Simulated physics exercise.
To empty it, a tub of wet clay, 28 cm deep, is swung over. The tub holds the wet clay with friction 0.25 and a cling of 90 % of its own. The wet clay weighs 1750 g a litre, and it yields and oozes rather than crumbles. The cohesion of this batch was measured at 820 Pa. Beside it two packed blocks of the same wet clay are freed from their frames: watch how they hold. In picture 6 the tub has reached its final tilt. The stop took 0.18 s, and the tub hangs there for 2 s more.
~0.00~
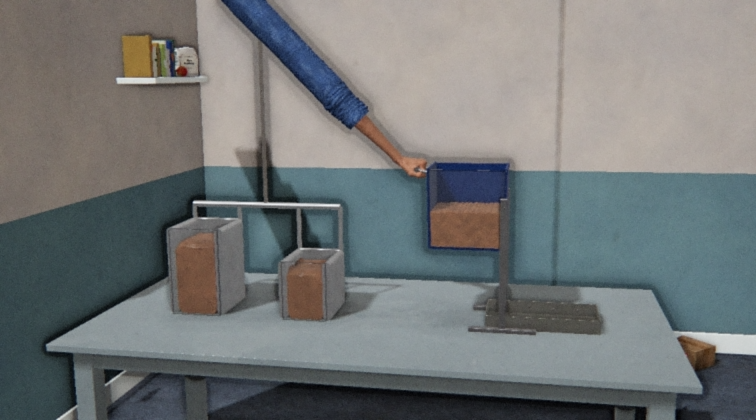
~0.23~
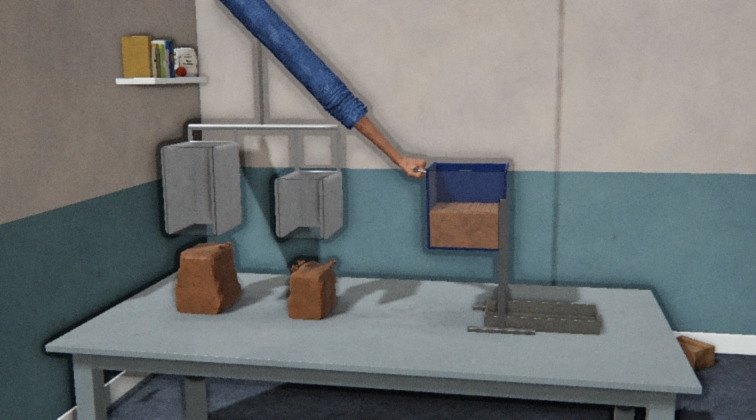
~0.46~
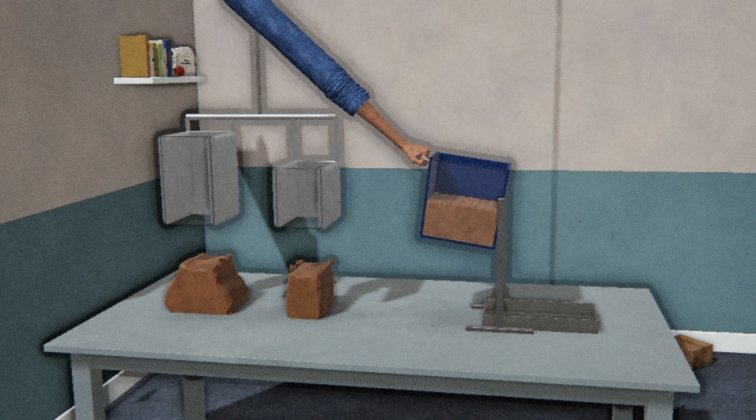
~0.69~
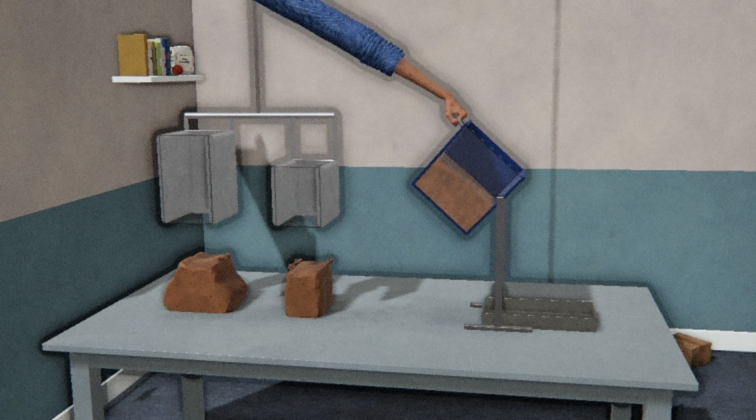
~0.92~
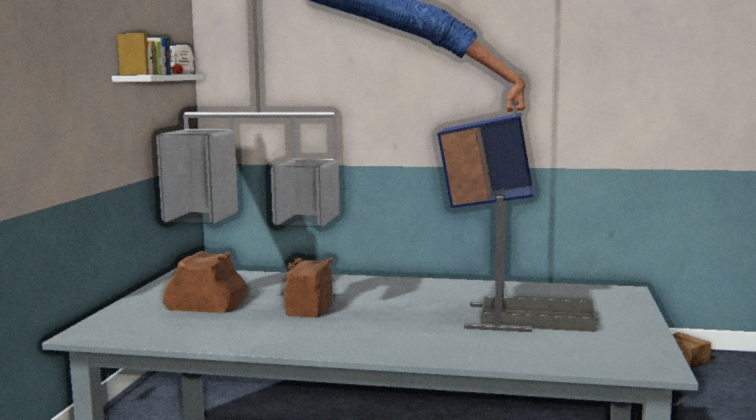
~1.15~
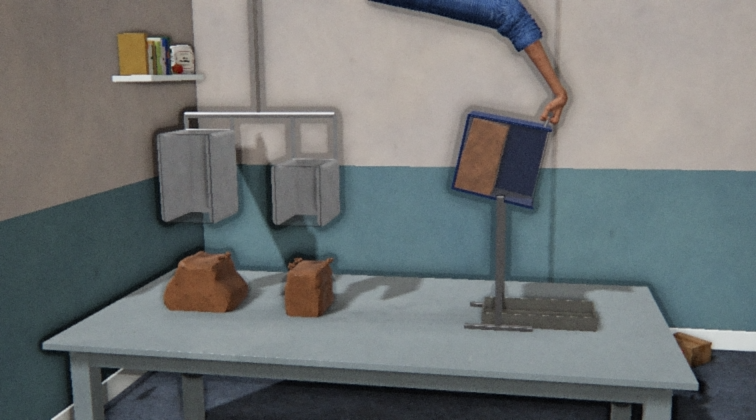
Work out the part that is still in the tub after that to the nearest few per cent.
It comes to some 65 %.
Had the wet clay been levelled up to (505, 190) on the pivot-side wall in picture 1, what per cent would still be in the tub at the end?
It would be near 45 %.
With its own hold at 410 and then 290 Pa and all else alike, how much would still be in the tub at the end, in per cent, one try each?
In that order: 55 %, 45 %.
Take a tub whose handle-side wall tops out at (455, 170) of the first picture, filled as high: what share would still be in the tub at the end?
Then about 100 %.
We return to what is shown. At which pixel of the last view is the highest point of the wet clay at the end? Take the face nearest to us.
Around (480, 162).
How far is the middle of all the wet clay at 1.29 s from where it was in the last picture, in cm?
Roughly 5 cm.
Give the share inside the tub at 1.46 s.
Some 95 per cent.
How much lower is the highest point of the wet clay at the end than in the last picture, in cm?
About 15 cm.
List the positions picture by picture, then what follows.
In the first frame, handle-side rim at (429, 169), tilt 0 degrees; top of the wet clay at (484, 213); blocks stand 28 cm, 18 cm (left to right).
In the second frame, handle-side rim at (429, 170), tilt 0 degrees; top of the wet clay at (484, 213); blocks stand 25 cm, 18 cm (left to right).
In the third frame, handle-side rim at (432, 159), tilt 8 degrees; top of the wet clay at (432, 202); blocks stand 19 cm, 18 cm (left to right).
In the fourth frame, handle-side rim at (467, 125), tilt 43 degrees; top of the wet clay at (440, 161); blocks stand 19 cm, 18 cm (left to right).
In the fifth frame, handle-side rim at (520, 119), tilt 79 degrees; top of the wet clay at (472, 130); blocks stand 19 cm, 18 cm (left to right).
In the sixth frame, handle-side rim at (550, 132), tilt 102 degrees; top of the wet clay at (477, 120); blocks stand 19 cm, 18 cm (left to right).
After 1.29 s, the tub is at 102 degrees and holds 100 %.
After 1.46 s, the tub is at 102 degrees and holds 97 %.
After 1.63 s, the tub is at 102 degrees and holds 66 %.
After 1.80 s, the tub is at 102 degrees and holds 65 %.
After 3.15 s, at the end, the tub is at 102 degrees and holds 65 %.
